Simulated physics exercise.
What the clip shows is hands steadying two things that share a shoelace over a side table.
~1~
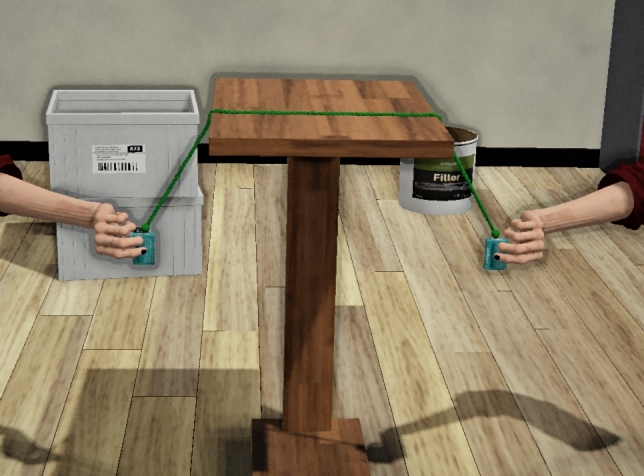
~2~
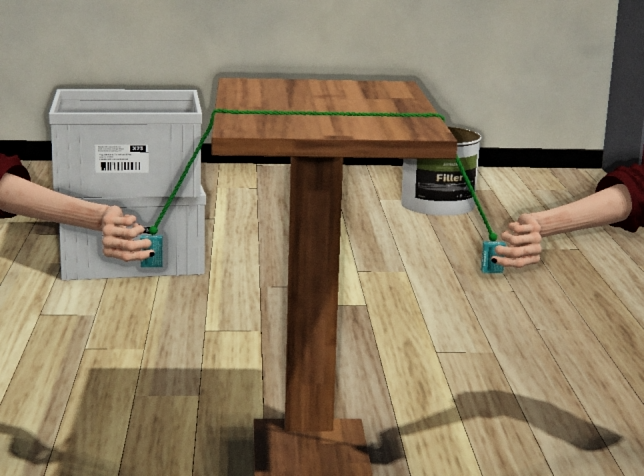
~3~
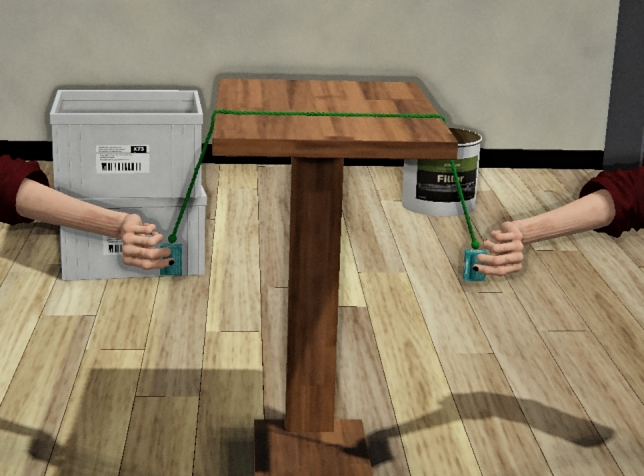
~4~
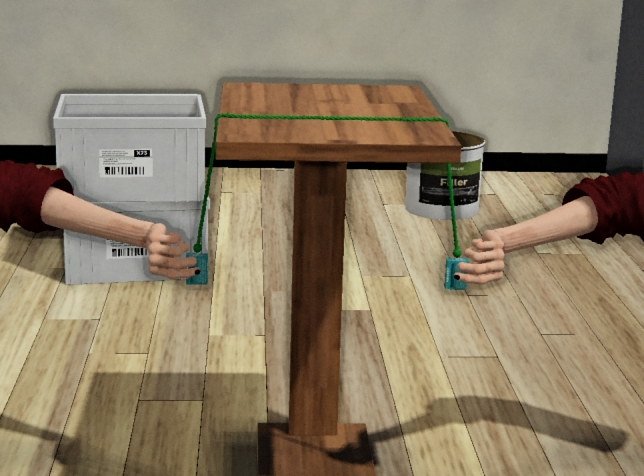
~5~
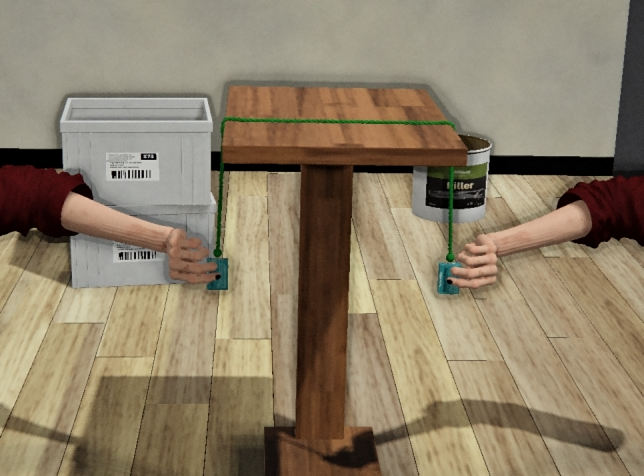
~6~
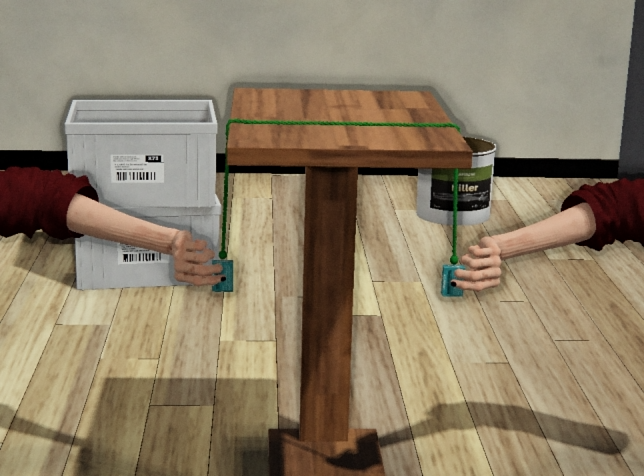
Two hands in dark red sleeves, one at each side, grip small teal boxes tied to the ends of a green cord draped over a brown wooden side table. Seen from the front and slightly above, a pale plank floor holds stacked grey crates at left and a filler tin at right. The hands draw inward until the cord's ends hang nearly straight, while the view shifts slightly left.
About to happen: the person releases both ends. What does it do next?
It remains motionless.
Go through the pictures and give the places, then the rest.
In the first frame, left matchbox (143, 249); right matchbox (496, 254); shoelace over the top (327, 114).
In the second frame, left matchbox (151, 251); right matchbox (493, 257).
In the third frame, left matchbox (171, 260); right matchbox (475, 266).
In the fourth frame, left matchbox (197, 269); right matchbox (456, 274).
In the fifth frame, left matchbox (217, 274); right matchbox (449, 279).
In the sixth frame, left matchbox (223, 276); right matchbox (453, 281); shoelace over the top (345, 124).
Then, 0.26 s past the final frame, left matchbox at the same height near (226, 275); right matchbox at the same height near (450, 281).
Then, 1.44 s past the final frame, left matchbox at the same height near (232, 275); right matchbox at the same height near (444, 281).
When it is over, left matchbox at the same height near (224, 275); right matchbox at the same height near (450, 281). The shoelace hangs still.
